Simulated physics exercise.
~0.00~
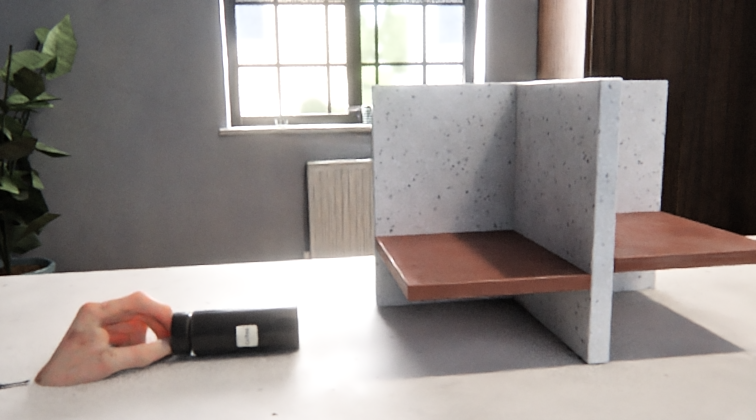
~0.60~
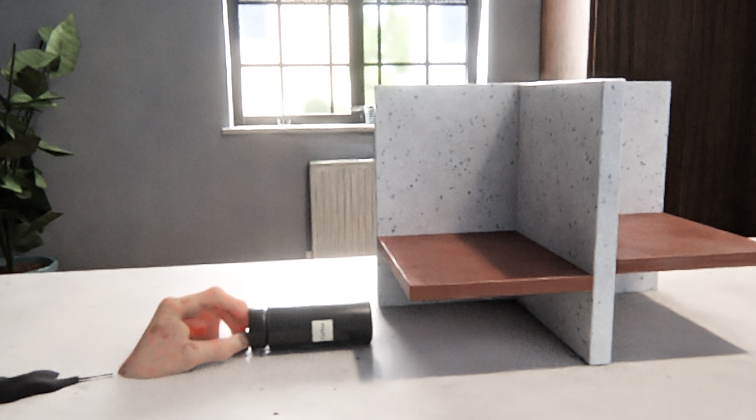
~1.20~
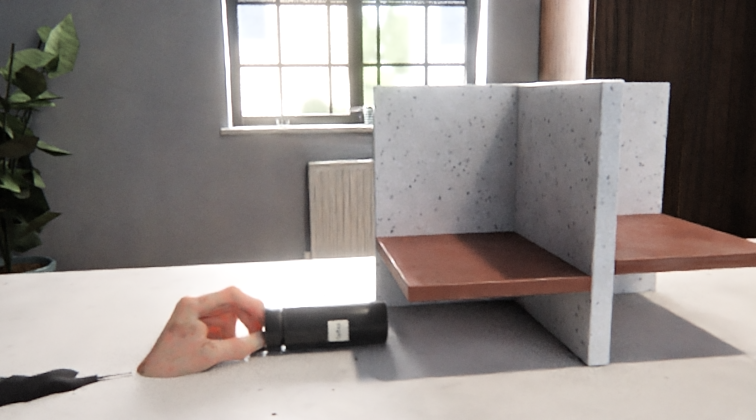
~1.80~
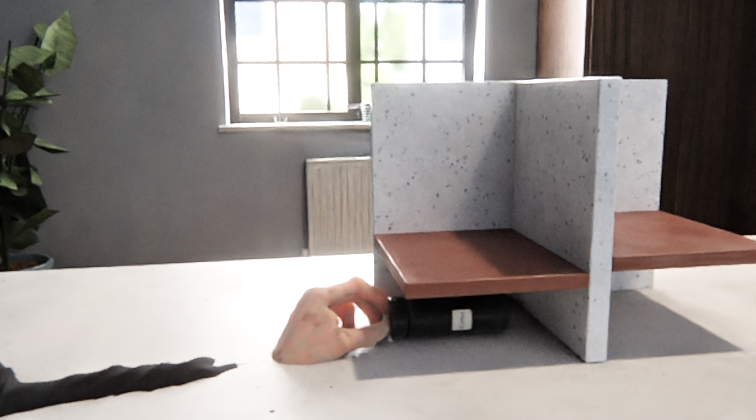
A hand slides a black shaker lying on its side rightward beneath a reddish-brown shelf.
